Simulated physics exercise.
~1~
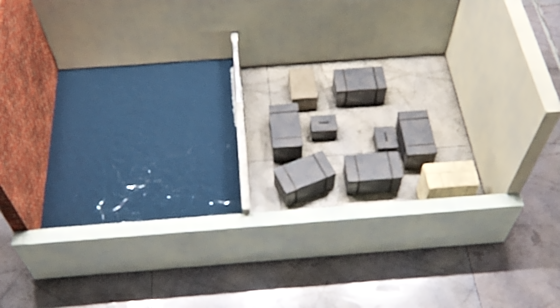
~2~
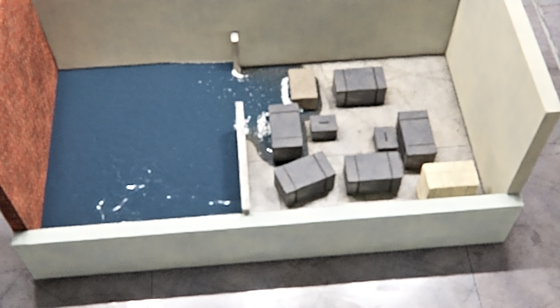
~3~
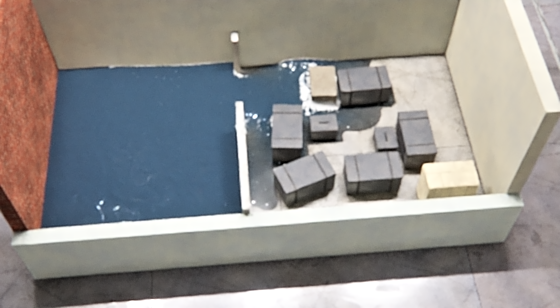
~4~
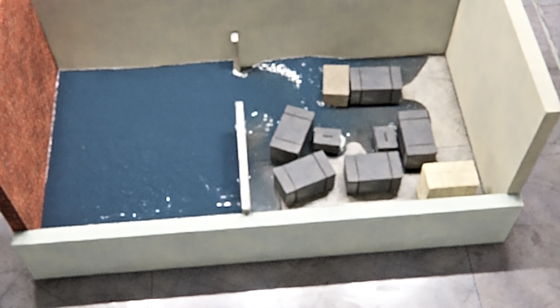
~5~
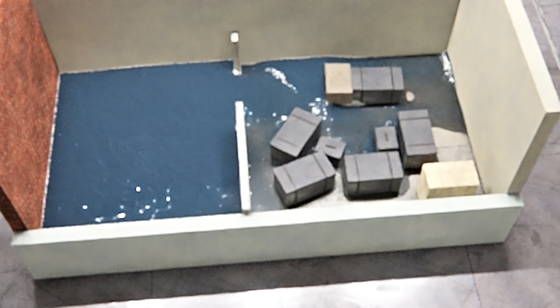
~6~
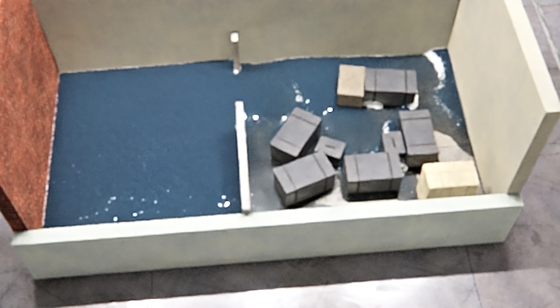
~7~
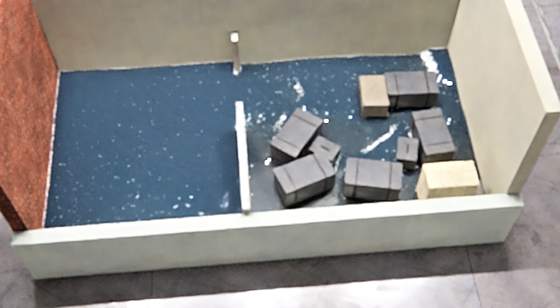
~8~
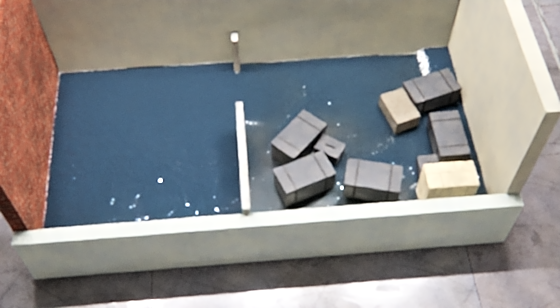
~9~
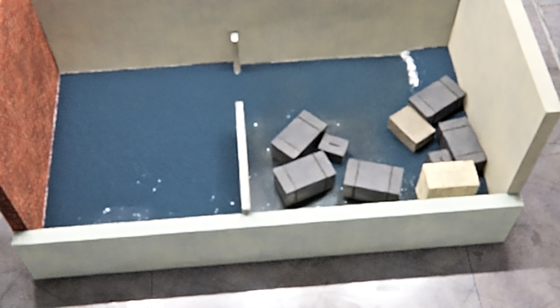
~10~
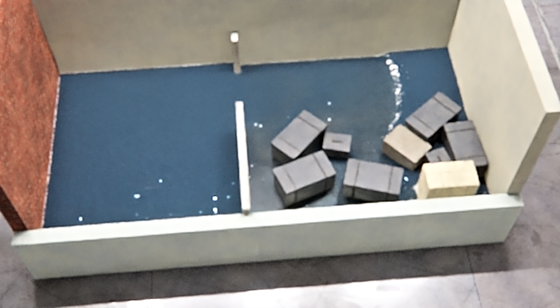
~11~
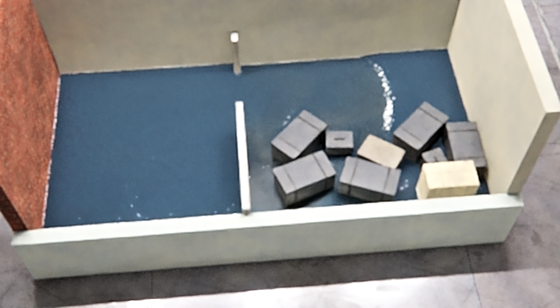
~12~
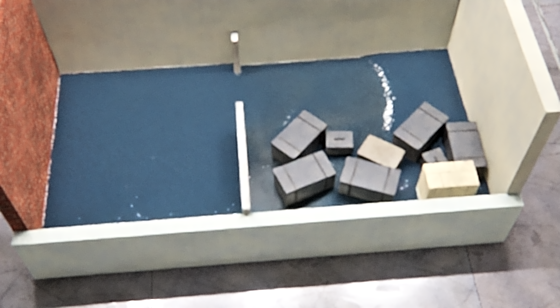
In the video, water bursts through an opening in the partition of a walled enclosure and spreads among gray and tan boxes on the right, pushing several rightward before some drift back toward the front, and they end clustered upright in the flooded section.
